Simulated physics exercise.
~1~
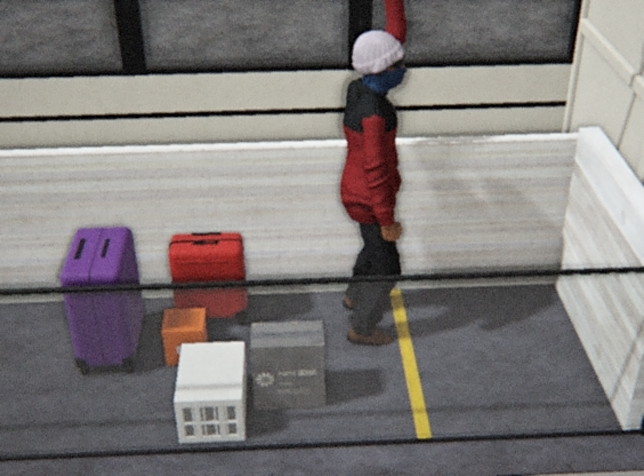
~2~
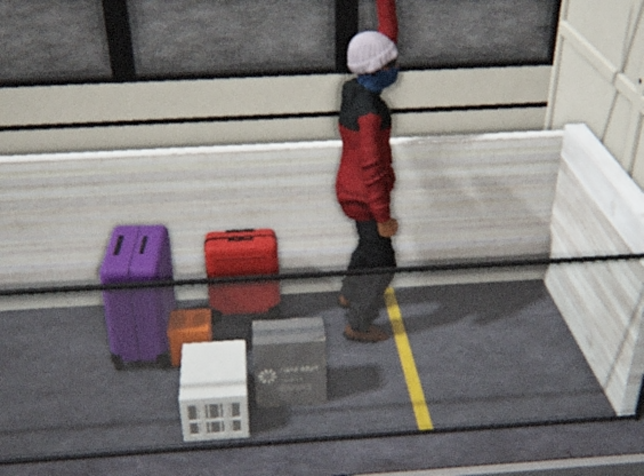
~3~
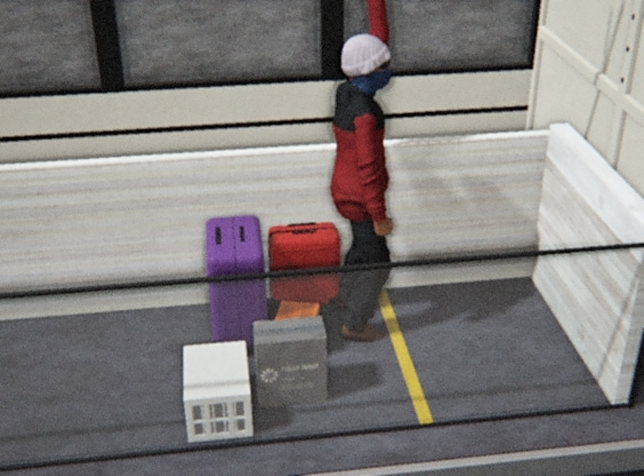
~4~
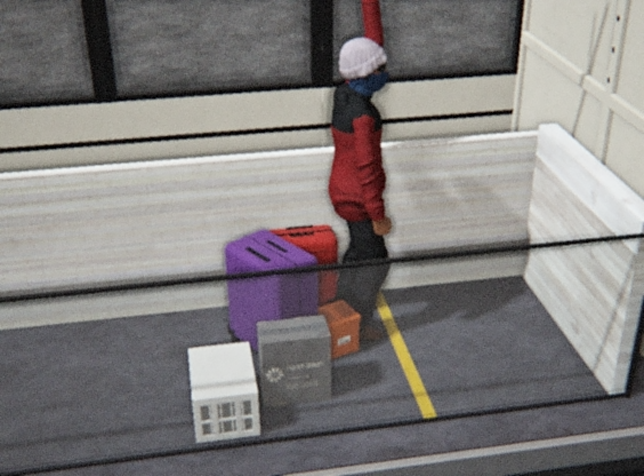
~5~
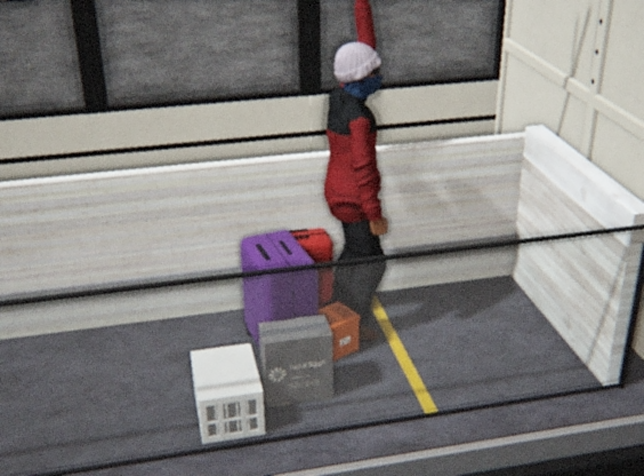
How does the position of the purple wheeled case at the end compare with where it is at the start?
At the start the purple case stands at the far left of the group, well apart from the grey carton. By the end it is farther right, just behind the grey carton and partly in front of the red case.
